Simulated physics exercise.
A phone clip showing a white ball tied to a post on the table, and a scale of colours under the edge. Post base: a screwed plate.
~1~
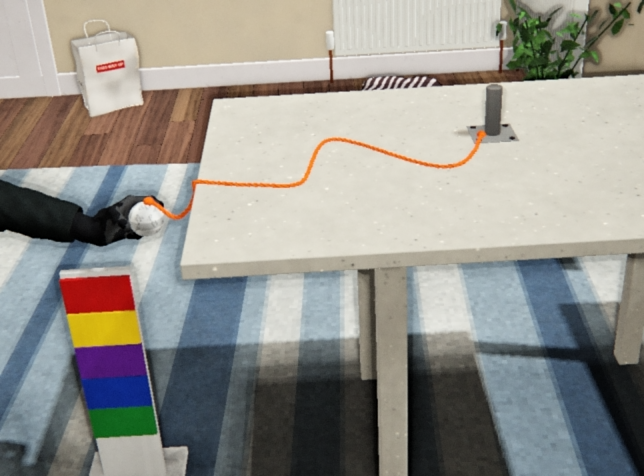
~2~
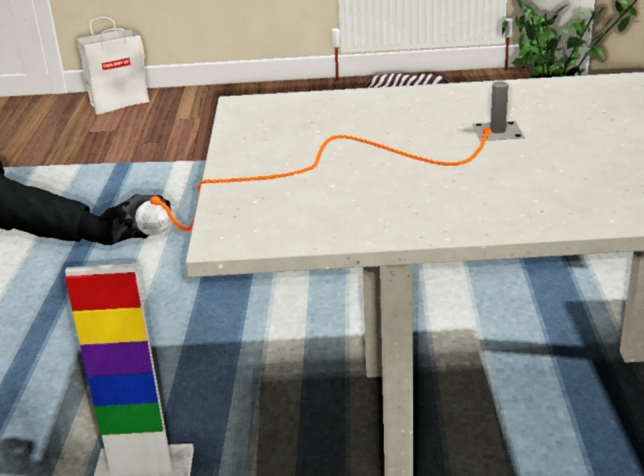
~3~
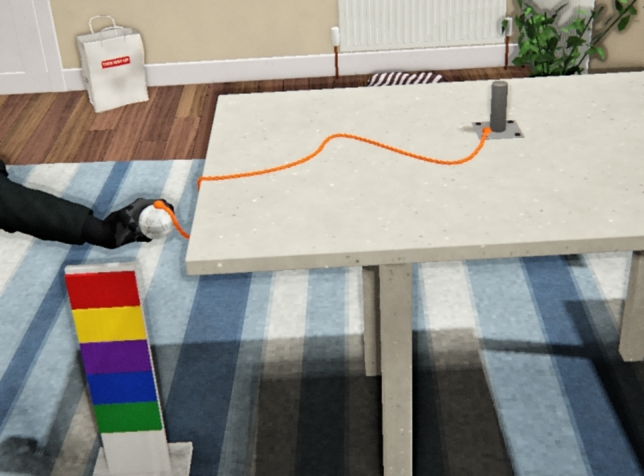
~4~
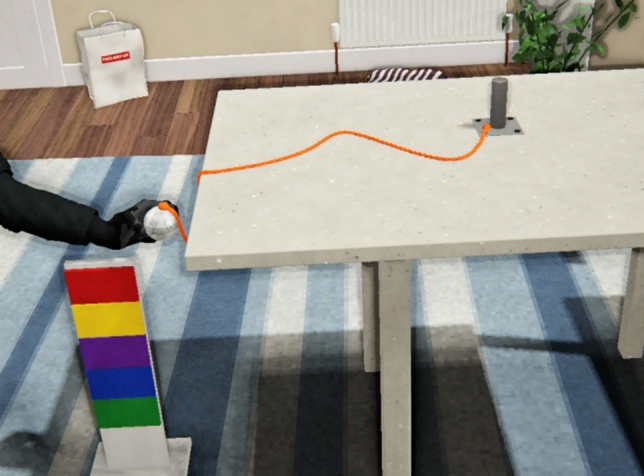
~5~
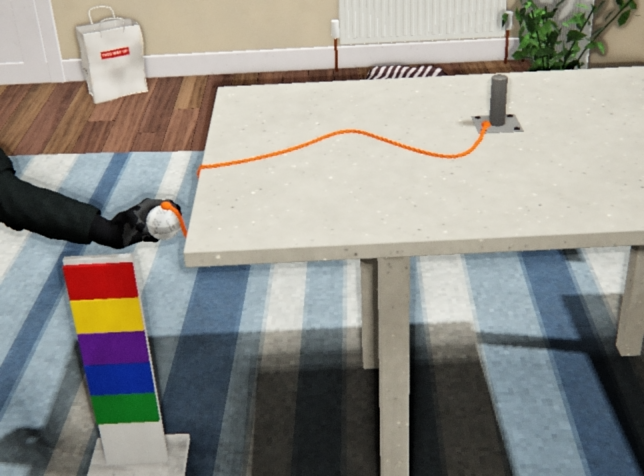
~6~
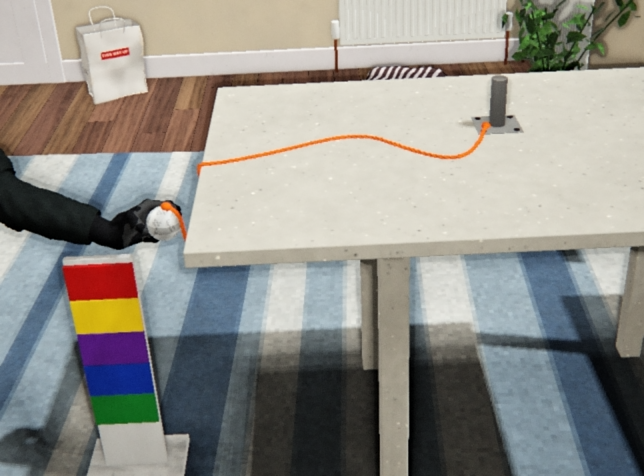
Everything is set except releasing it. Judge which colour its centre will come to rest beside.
Its centre comes to rest beside blue.
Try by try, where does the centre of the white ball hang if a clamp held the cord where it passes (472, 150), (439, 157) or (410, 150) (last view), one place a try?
Result per try (px, approx.): (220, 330); (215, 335); (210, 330).
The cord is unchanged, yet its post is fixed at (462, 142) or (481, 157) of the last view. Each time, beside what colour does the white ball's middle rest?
Result 1: Green. Result 2: Green.
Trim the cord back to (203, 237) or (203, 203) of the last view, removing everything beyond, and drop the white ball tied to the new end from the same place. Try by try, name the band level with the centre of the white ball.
Try by try: Yellow; red.
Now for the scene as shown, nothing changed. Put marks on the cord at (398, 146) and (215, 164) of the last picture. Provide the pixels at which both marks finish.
The first ends at (341, 143) and the second at (209, 216).
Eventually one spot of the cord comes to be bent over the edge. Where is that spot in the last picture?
It is around (272, 153).
Early on, ball near (188, 370); level with blue.
Midway, ball near (261, 354); level with blue.
Near the end, ball near (207, 367); level with blue.
Finally, ball near (230, 365); level with blue. The cord holds its middle at blue.
